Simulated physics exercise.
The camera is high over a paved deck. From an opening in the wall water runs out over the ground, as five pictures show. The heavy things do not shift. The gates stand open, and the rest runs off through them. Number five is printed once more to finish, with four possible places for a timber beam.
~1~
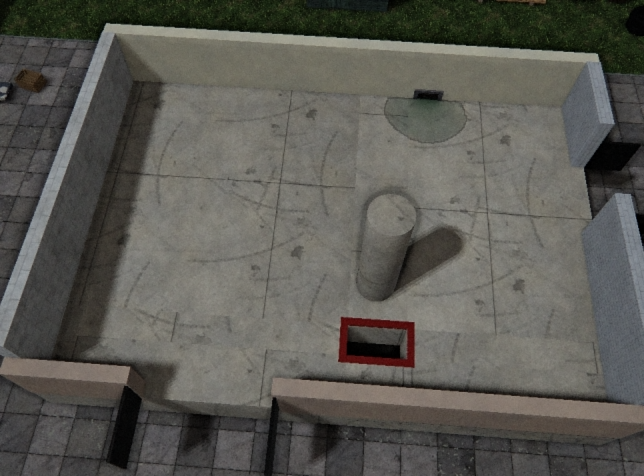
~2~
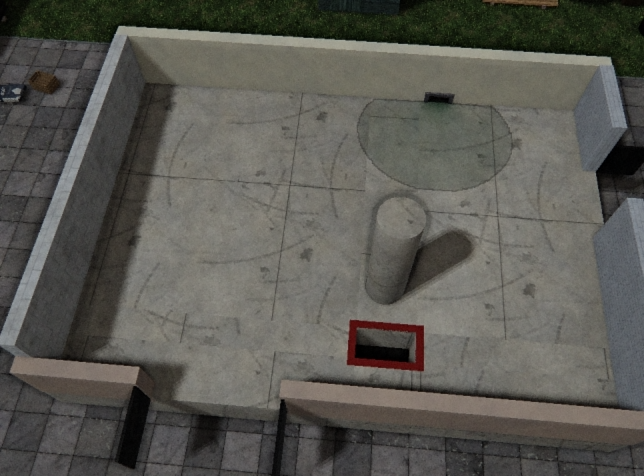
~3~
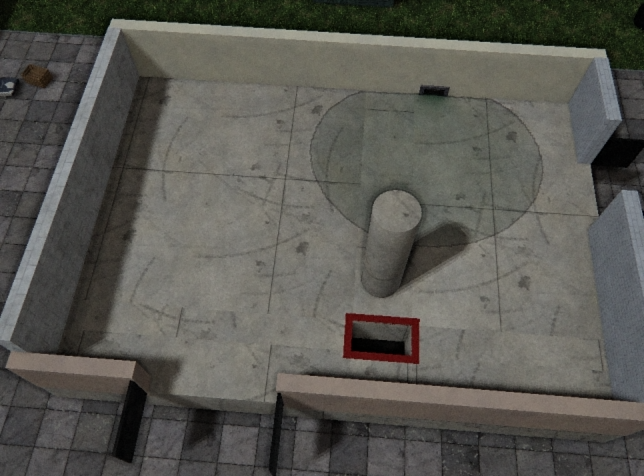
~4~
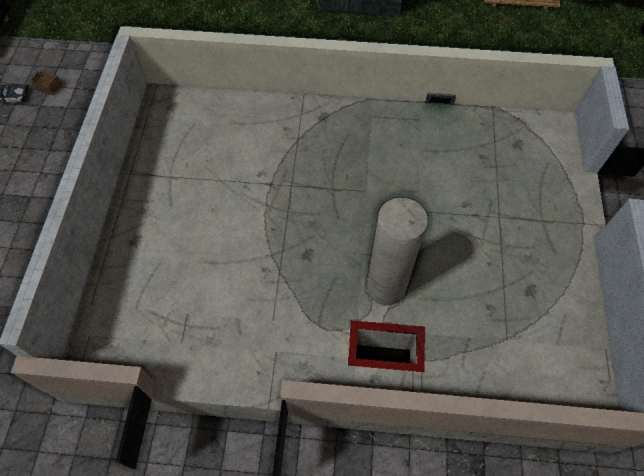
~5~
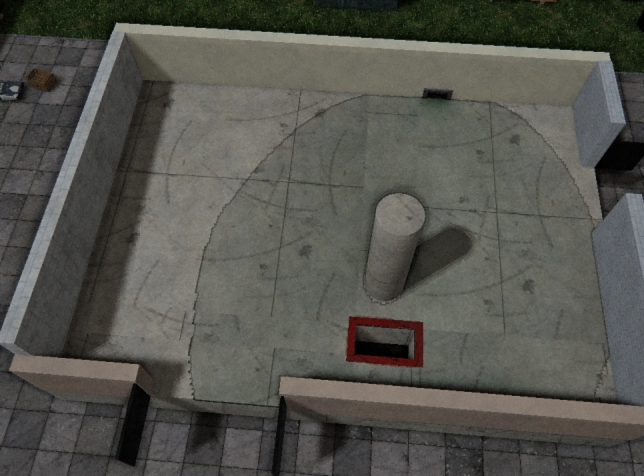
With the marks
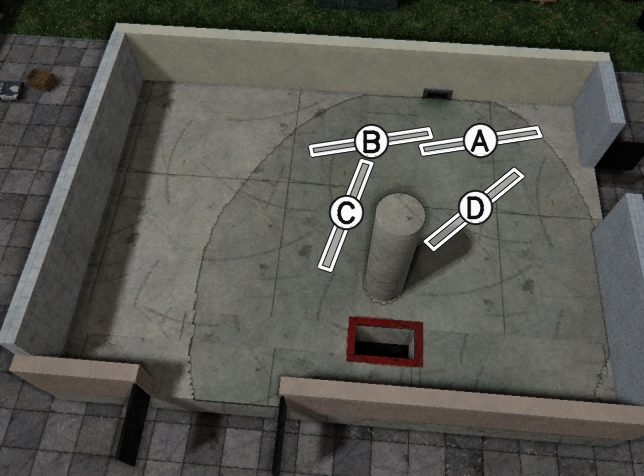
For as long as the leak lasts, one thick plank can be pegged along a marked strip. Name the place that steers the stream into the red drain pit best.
I would pick spot C.
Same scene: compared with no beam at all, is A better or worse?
Spot A is worse.
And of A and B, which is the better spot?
It is B.
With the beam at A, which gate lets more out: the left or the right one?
More leaves on the left.
In white, A from (421, 149) to (538, 131); B from (311, 150) to (429, 132); C from (325, 268) to (366, 162); D from (429, 245) to (518, 172).
With A, about 22 % of the stream goes into the red drain pit, about 78 % out by the gates.
With B, about 28 % of the stream goes into the red drain pit, about 72 % out by the gates.
With C, about 36 % of the stream goes into the red drain pit, about 62 % out by the gates.
With D, about 23 % of the stream goes into the red drain pit, about 75 % out by the gates.
